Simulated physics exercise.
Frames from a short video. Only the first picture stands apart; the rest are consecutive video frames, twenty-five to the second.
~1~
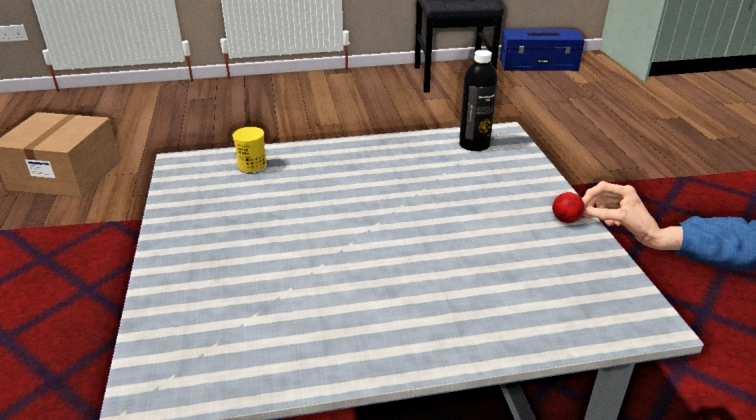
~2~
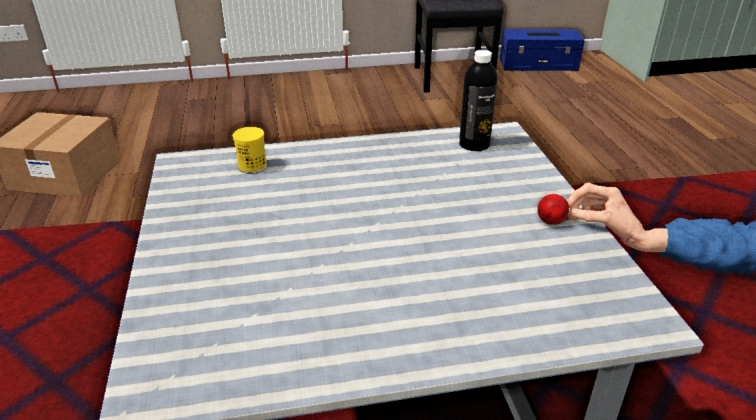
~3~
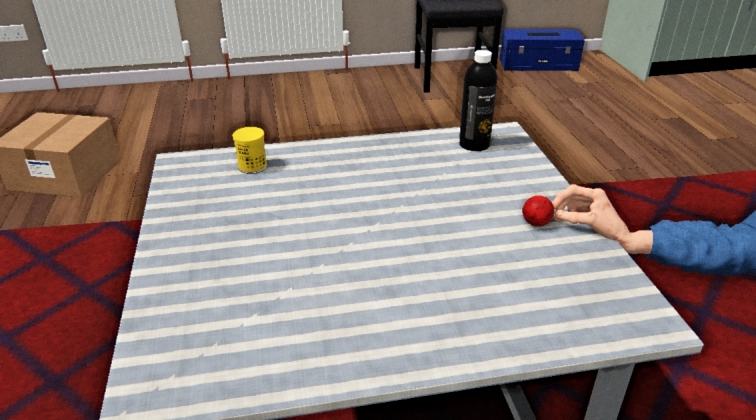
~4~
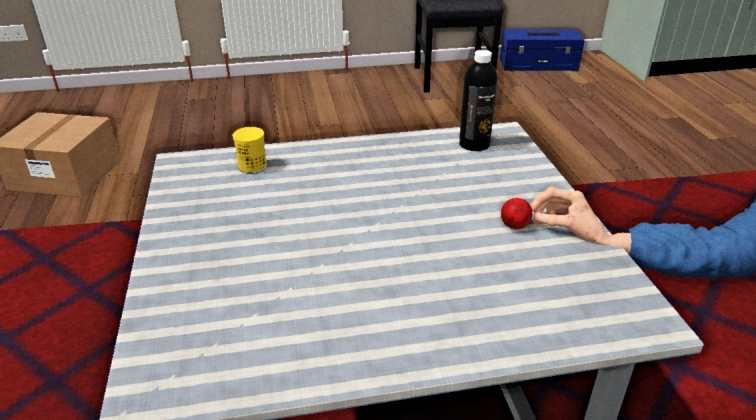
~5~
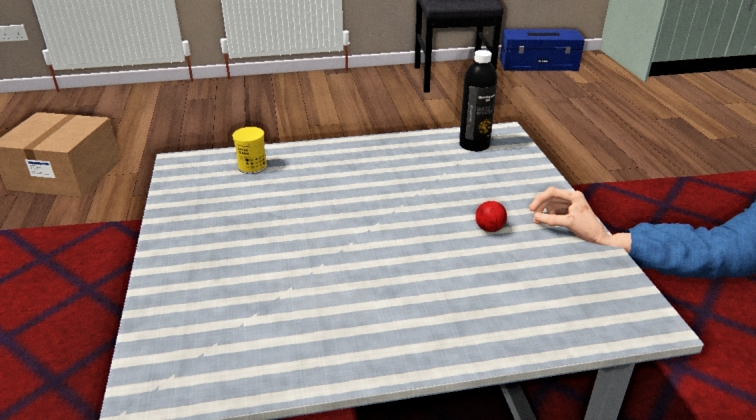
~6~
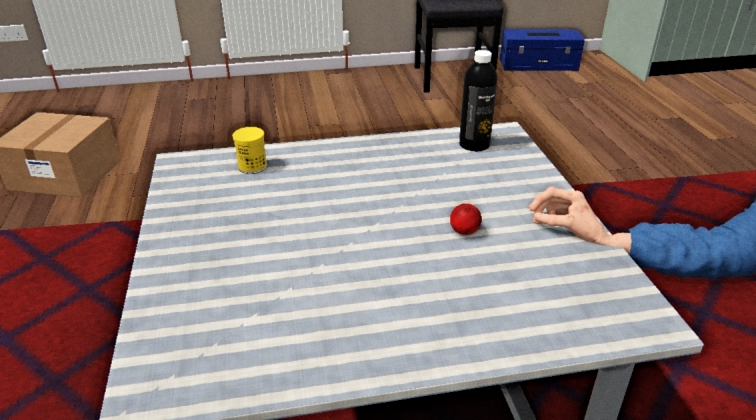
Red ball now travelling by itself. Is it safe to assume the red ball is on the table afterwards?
No, it ends up off the table.
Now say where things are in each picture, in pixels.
Under the hand; red ball (568, 208), in the first picture.
Under the hand; red ball (553, 209), in the second picture.
Under the hand; red ball (538, 211), in the third picture.
Red ball (516, 213), in the fourth picture.
Red ball (491, 216) rolled about its own width, in the fifth picture.
Red ball (466, 219) rolled well along, in the sixth picture.
Then, 0.40 s after the last picture, red ball rolled well along near (210, 248).
Then, 0.80 s after the last picture, red ball now off the table.
By the end, off the table, red ball.
